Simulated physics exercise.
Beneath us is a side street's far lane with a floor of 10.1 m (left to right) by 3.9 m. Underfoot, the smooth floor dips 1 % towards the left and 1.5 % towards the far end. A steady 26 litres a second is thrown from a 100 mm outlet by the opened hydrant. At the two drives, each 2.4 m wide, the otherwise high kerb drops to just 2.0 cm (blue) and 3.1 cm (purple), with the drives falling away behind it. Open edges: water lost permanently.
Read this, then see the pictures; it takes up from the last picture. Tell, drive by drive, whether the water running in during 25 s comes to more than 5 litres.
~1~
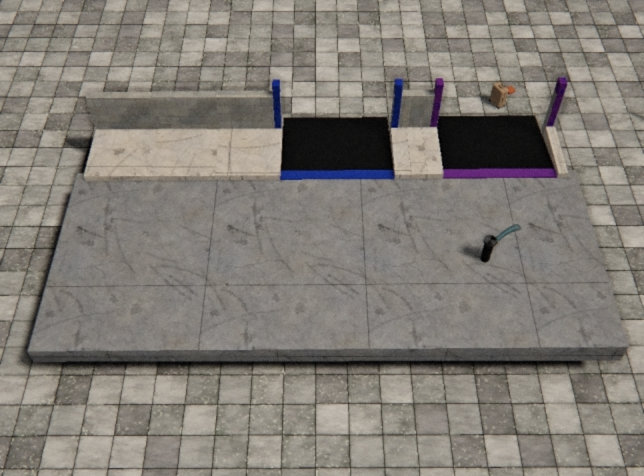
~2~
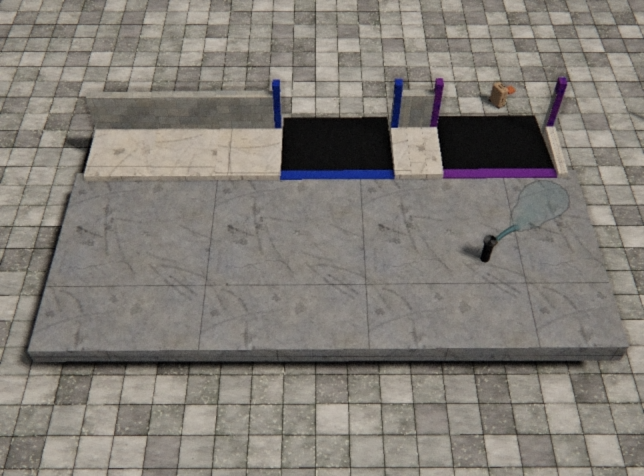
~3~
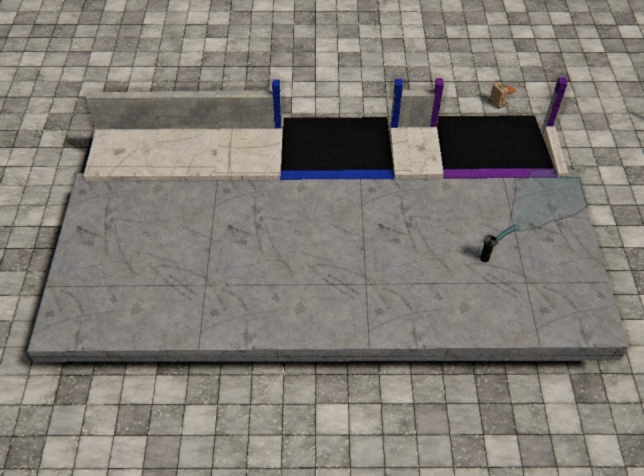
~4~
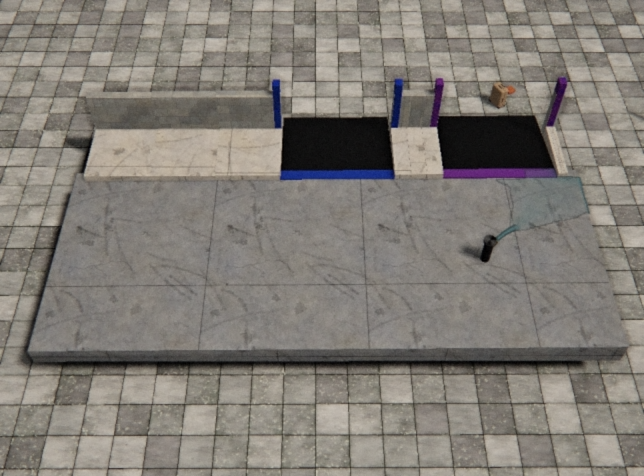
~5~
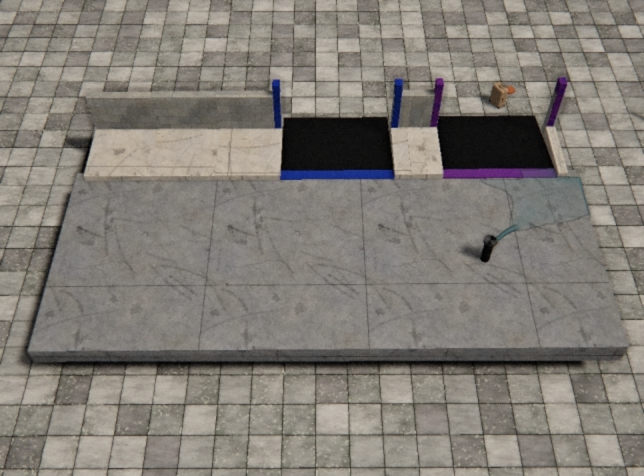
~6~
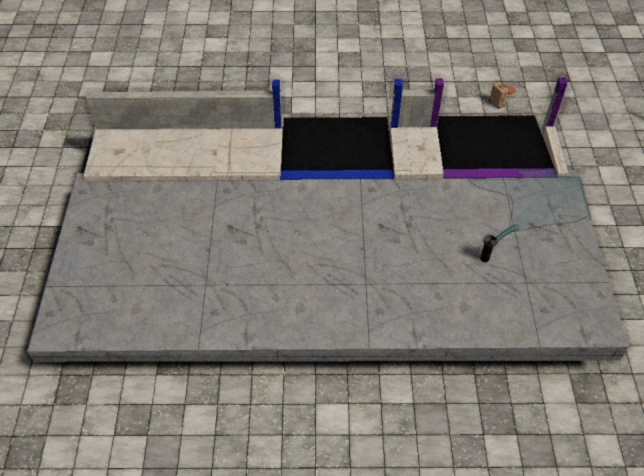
Drive by drive: The blue driveway gets 5 litres or less, the purple driveway gets more than 5 litres.
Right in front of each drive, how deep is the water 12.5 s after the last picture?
In centimetres, blue: 1.0; purple: 2.5.
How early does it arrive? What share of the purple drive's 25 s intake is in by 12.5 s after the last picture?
Fraction in by then: Approx. 60%.
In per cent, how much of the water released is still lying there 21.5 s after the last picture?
Around 10 out of every hundred.
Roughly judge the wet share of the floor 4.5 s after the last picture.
Roughly 5 percent.
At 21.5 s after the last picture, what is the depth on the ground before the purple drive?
It comes to some 2.5 cm deep at that spot.
Then, 1.5 s after the last picture water covers 5 % of the floor and is deepest (9 cm) near (558, 180); blue driveway not reached, purple driveway 2.3 cm at the lowered kerb, 23 L in.
Then, 4.5 s after the last picture water covers 5 % of the floor and is deepest (9 cm) near (558, 180); blue driveway not reached, purple driveway 2.4 cm at the lowered kerb, 43 L in.
Then, 8.5 s after the last picture water covers 10 % of the floor and is deepest (9 cm) near (558, 180); blue driveway not reached, purple driveway 2.5 cm at the lowered kerb, 69 L in.
Then, 12.5 s after the last picture water covers 10 % of the floor and is deepest (9 cm) near (558, 180); blue driveway 0.91 cm at the lowered kerb, 0 L in, purple driveway 2.5 cm at the lowered kerb, 94 L in.
Then, 21.5 s after the last picture water covers 10 % of the floor and is deepest (9 cm) near (558, 180); blue driveway 1.2 cm at the lowered kerb, 0 L in, purple driveway 2.5 cm at the lowered kerb, 153 L in.
